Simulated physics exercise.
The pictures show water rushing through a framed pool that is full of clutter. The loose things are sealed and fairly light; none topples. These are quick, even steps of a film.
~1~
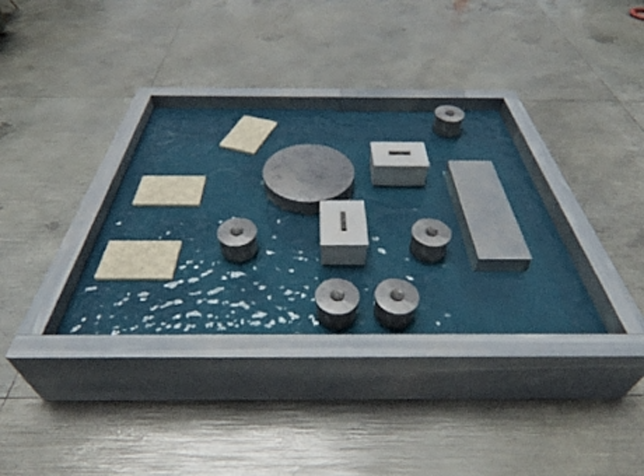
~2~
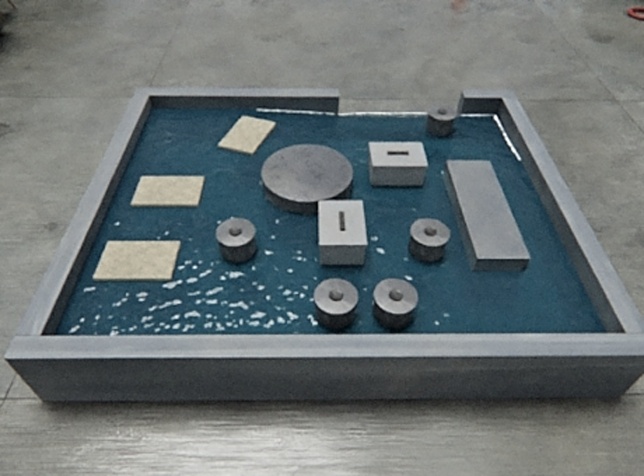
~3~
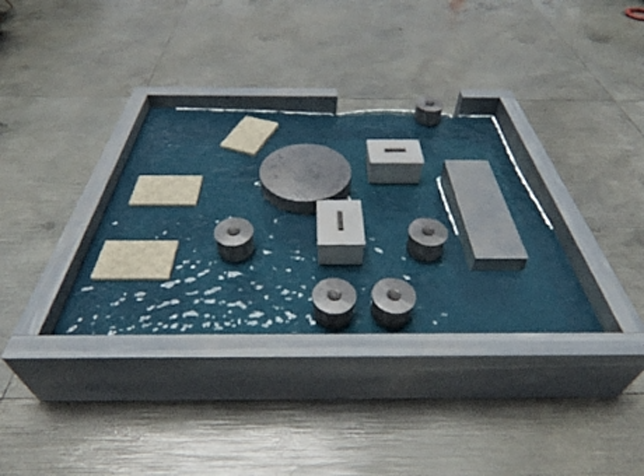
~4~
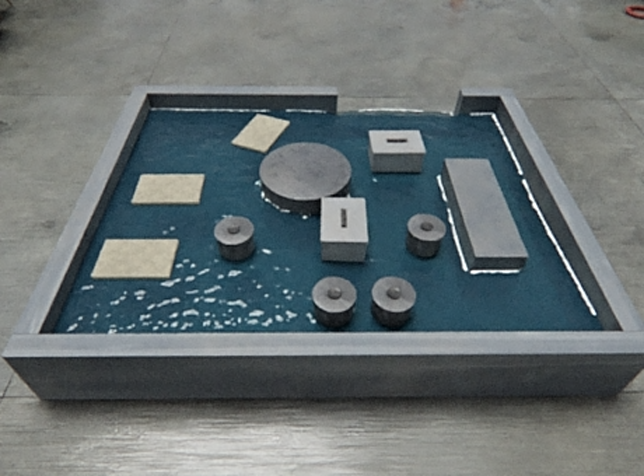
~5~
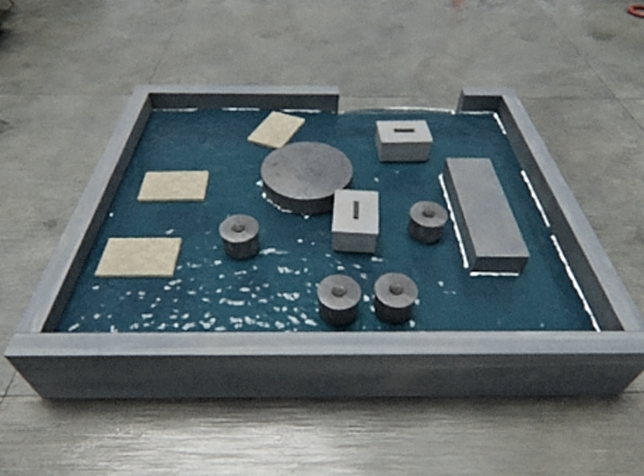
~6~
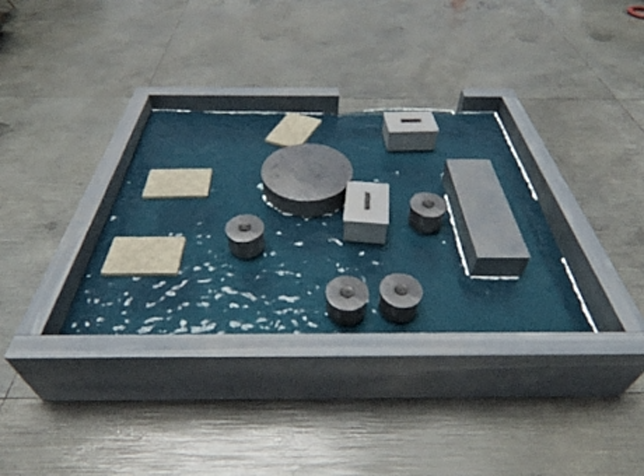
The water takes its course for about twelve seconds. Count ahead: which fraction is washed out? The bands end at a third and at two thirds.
Share: Between one and two thirds.
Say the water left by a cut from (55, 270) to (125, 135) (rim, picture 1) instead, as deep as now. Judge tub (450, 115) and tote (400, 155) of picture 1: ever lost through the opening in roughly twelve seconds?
One after the other: No, stays.
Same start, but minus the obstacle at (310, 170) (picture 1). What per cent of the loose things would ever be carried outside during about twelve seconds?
Close to 30 %.
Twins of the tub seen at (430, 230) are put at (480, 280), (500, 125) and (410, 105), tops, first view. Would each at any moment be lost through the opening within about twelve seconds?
One after the other: No, through, yes.
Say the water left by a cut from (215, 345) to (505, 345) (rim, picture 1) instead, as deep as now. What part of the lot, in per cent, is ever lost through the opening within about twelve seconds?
Near 80 in a hundred.
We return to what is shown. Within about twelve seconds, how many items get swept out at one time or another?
5 of them.
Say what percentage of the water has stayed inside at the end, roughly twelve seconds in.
Near 54 in a hundred.
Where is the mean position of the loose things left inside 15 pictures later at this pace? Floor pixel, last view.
Near (338, 230).
A moment on, 1 of 10 are out; 9 afloat.
Next, 3 of 10 are out; 7 afloat.
Later, 3 of 10 are out; 7 afloat.
In the end, 5 of 10 are out; 5 afloat.
